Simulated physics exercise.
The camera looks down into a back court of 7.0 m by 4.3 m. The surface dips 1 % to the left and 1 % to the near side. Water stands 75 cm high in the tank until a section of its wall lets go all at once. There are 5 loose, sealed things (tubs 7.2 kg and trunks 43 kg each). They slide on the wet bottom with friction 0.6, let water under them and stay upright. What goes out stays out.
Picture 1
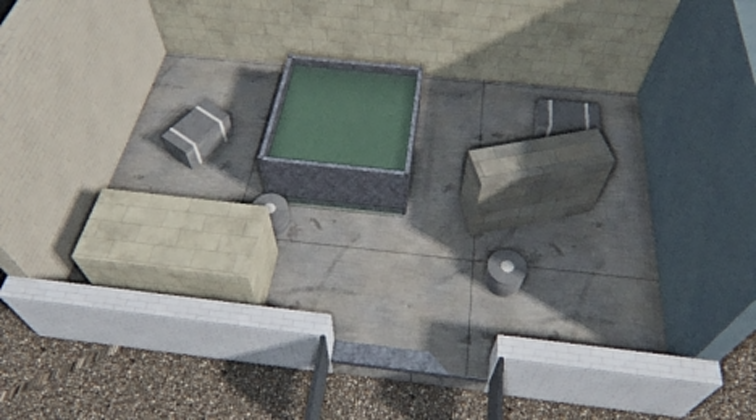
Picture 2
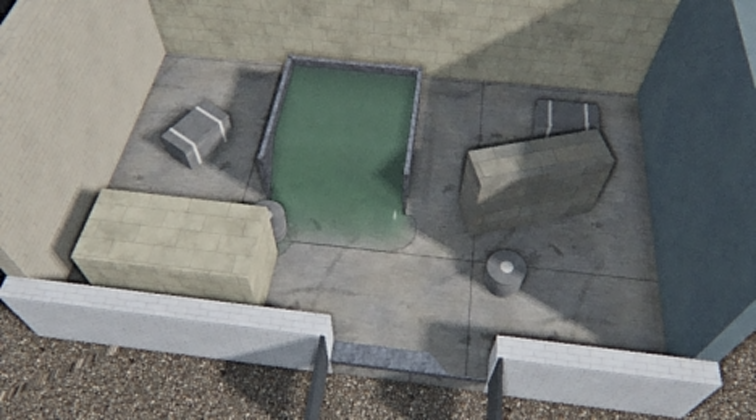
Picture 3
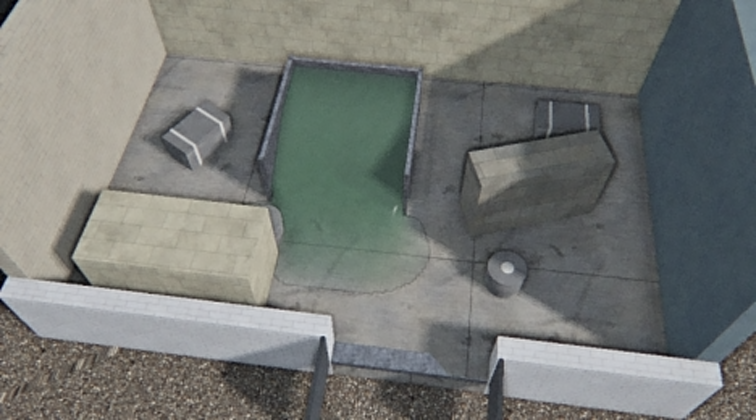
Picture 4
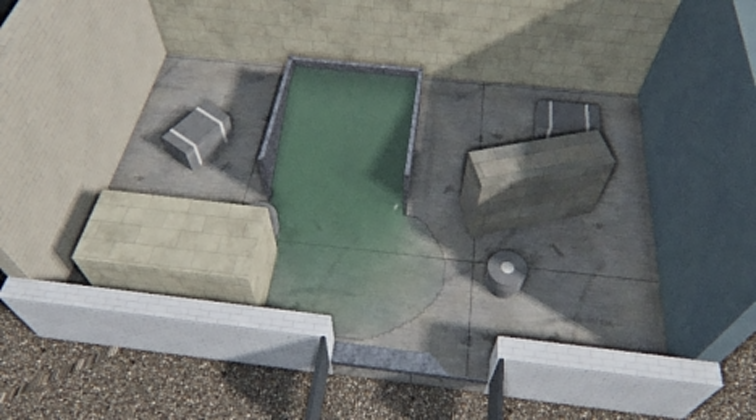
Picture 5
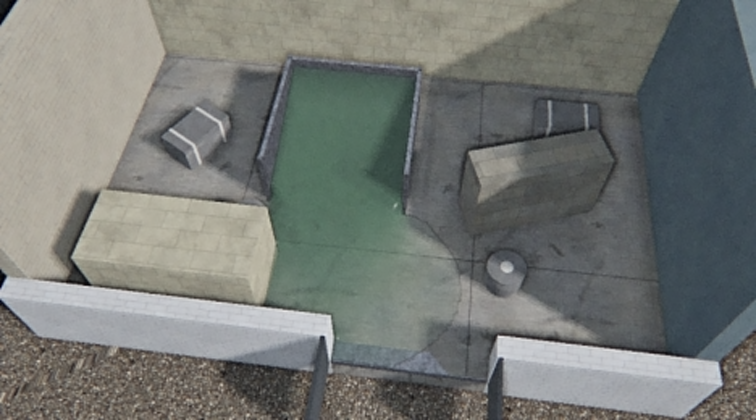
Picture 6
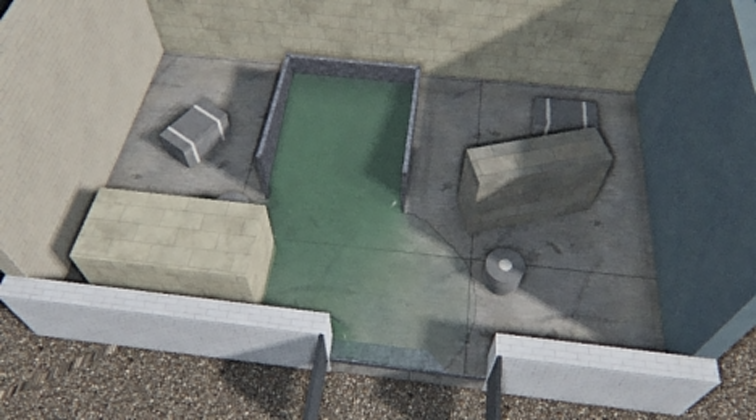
In a walled back court, the front side of a tank of green water gave way and the water spread across the floor to the gap in the near wall, while a grey tub slipped behind the pale block.
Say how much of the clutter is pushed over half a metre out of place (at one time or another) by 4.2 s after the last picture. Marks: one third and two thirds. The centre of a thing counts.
Share: One to two thirds.
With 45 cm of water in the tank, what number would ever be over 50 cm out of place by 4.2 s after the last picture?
Then 1.
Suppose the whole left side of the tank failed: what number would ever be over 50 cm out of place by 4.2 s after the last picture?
In that case 4 of them.
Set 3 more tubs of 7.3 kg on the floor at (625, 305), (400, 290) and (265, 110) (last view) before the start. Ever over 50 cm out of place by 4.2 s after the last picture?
In turn: Over, over, under.
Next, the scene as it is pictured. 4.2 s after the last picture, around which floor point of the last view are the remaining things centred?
Around (391, 136).
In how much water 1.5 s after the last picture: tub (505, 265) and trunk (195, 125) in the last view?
About 1 and 2 cm.
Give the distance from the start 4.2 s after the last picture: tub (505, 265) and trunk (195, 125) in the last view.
In that order: 120 cm, 0 cm.
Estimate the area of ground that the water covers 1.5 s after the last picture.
Roughly 13 m2.
Then, 0.4 s after the last picture 1 of 5 are over 50 cm from their spots; 0 afloat.
Then, 1.5 s after the last picture 1 of 5 are over 50 cm from their spots; 0 afloat.
Then, 2.8 s after the last picture 2 of 5 are over 50 cm from their spots; 0 afloat.
Then, 4.2 s after the last picture 2 of 5 are over 50 cm from their spots, and 2 have been at some point; 2 afloat.
